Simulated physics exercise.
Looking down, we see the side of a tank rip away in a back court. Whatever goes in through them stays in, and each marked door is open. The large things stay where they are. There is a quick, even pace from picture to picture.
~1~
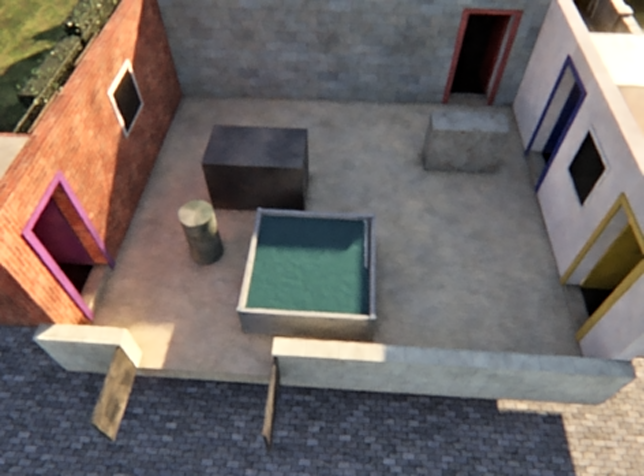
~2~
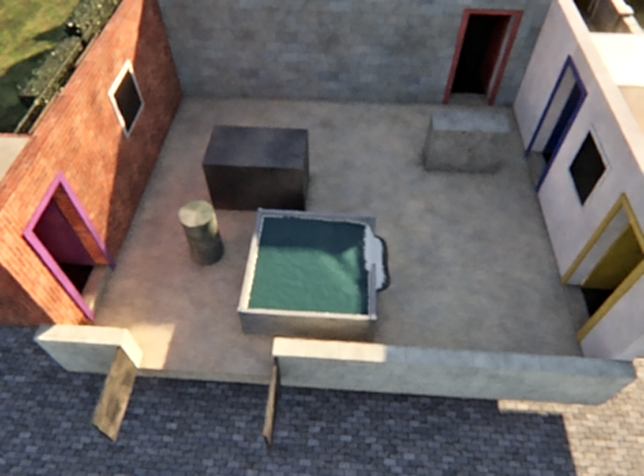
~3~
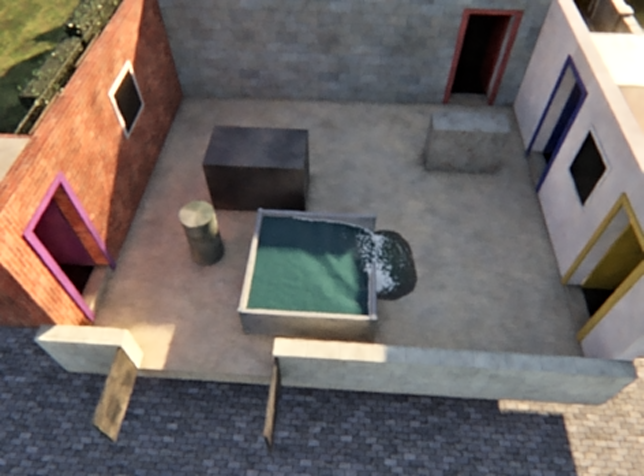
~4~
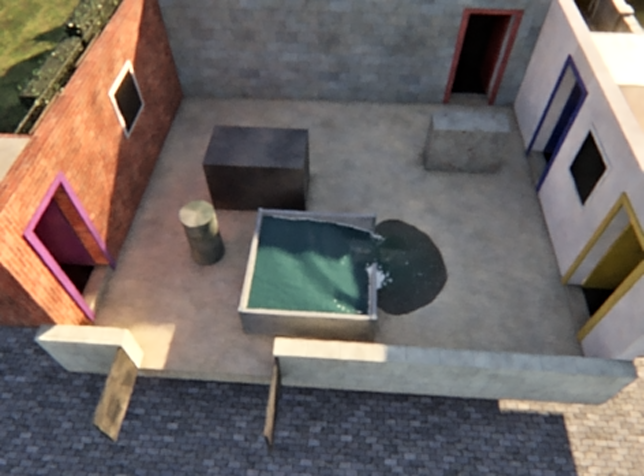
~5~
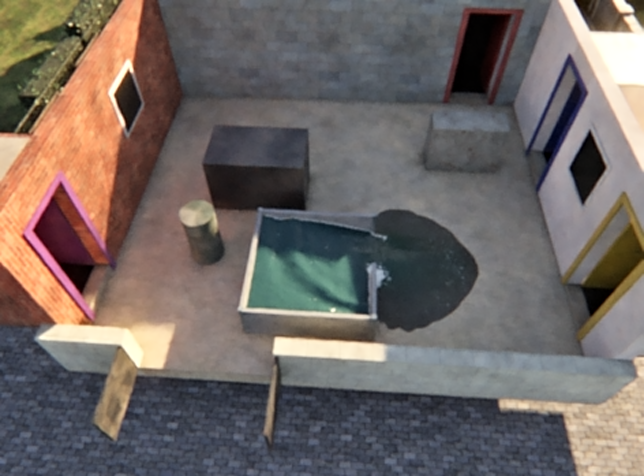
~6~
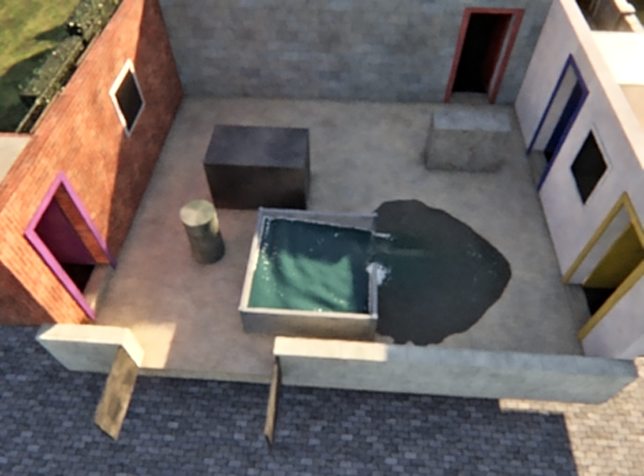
A walled back court with a brick wall on the left, a grey rear wall and a white right wall is seen from high above. A pale-rimmed tank of green water sits mid-court, with a dark block and a short cylinder behind and left, and a grey block near the red-framed doorway. Water bursts through the tank's right side and spreads rightward across the floor in a widening dark pool.
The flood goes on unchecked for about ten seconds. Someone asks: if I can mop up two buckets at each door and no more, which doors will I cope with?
I expect the blue door to see two buckets at most; I expect the yellow door to see over two buckets; I expect the red door to see two buckets at most; I expect the purple door to see two buckets at most.
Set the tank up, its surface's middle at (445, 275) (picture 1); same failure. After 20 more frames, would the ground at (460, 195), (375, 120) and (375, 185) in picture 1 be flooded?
Check in sequence: Soaked through, still parched, soaked through.
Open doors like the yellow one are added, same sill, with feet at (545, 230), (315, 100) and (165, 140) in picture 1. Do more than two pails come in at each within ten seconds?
Exceeds the limit; falls short; falls short.
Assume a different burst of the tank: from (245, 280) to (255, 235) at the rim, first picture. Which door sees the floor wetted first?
It's the purple door.
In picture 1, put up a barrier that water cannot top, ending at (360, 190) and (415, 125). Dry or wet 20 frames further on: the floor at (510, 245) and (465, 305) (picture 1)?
Soaked, soaked.
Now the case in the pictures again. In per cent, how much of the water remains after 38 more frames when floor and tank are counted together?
That works out to about 92 percent.
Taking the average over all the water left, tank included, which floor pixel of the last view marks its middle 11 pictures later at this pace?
Somewhere near (380, 269).
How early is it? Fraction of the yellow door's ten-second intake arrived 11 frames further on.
Share at that point: Roughly 20 %.
A moment on, water covers 20 % of the floor; the blue door not reached, the yellow door under two buckets in, the red door not reached, the purple door not reached.
Next, water covers 25 % of the floor; the blue door wet at the sill, nothing in, the yellow door over two buckets in, the red door not reached, the purple door not reached.
Then, water covers 30 % of the floor; the blue door under two buckets in, the yellow door far over two buckets in, the red door wet at the sill, nothing in, the purple door not reached.
Later, water covers 50 % of the floor; the blue door under two buckets in, the yellow door far over two buckets in, the red door wet at the sill, nothing in, the purple door not reached.
In the end, water covers 80 % of the floor; the blue door under two buckets in, the yellow door far over two buckets in, the red door wet at the sill, nothing in, the purple door wet at the sill, nothing in.
